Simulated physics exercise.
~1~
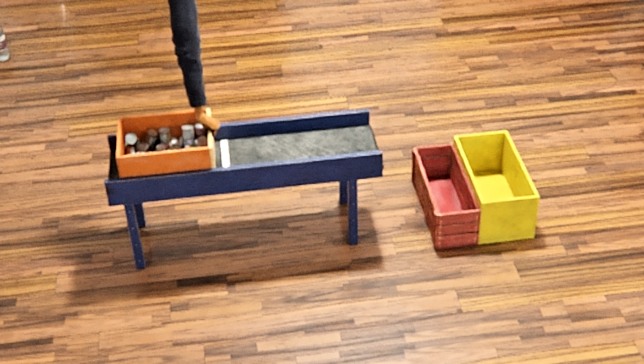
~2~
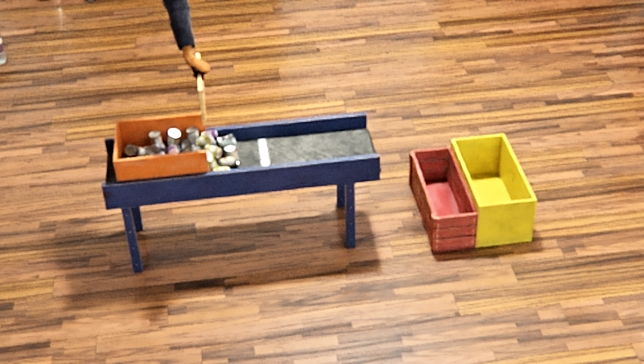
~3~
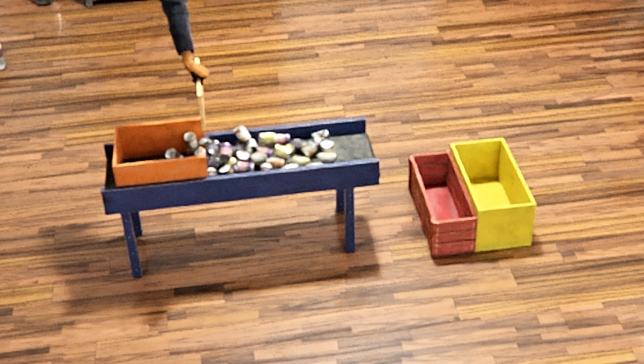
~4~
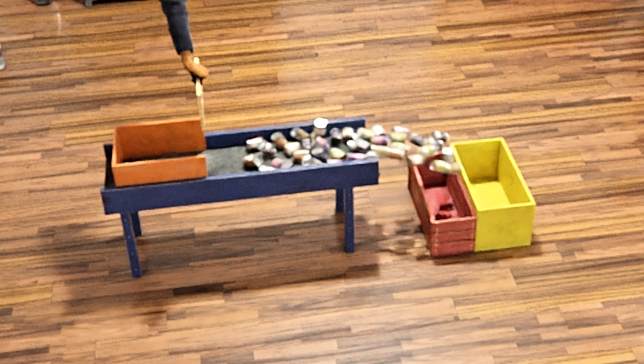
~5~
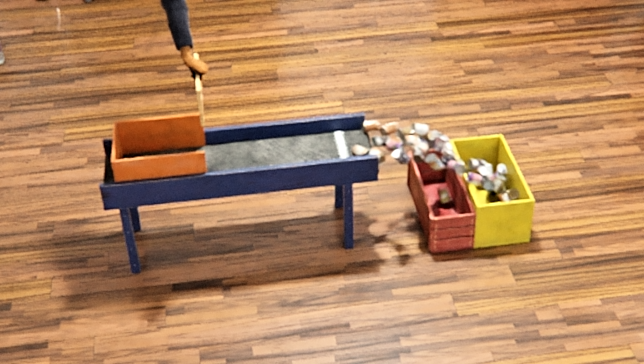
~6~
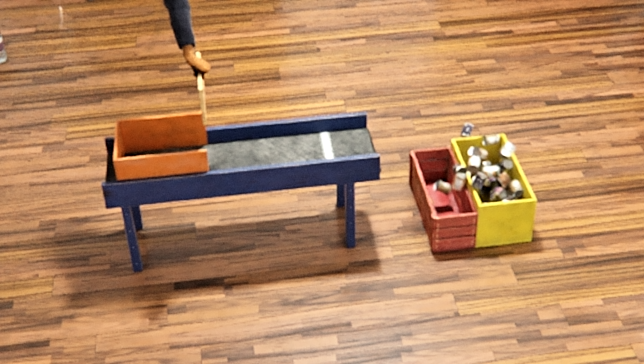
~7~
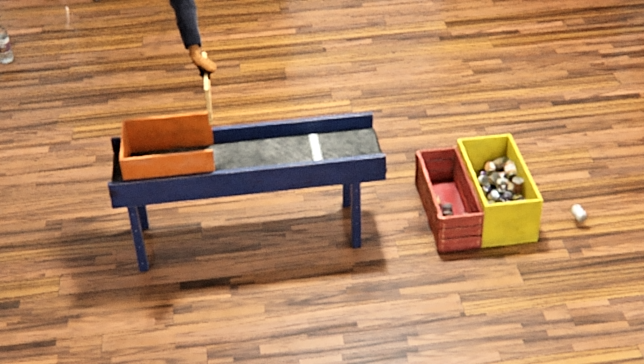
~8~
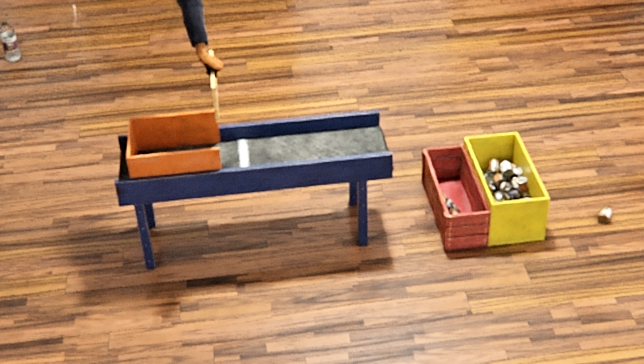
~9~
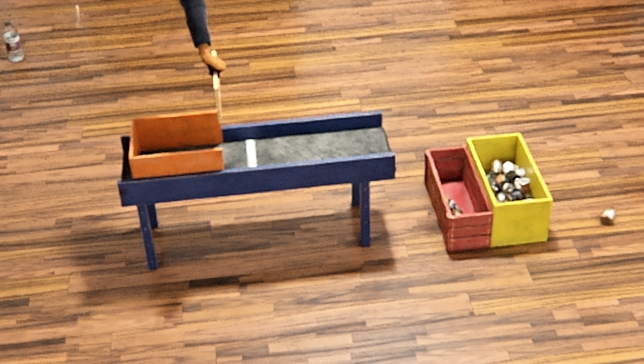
Small tins ride a belt off its right end, most landing in the yellow tote.
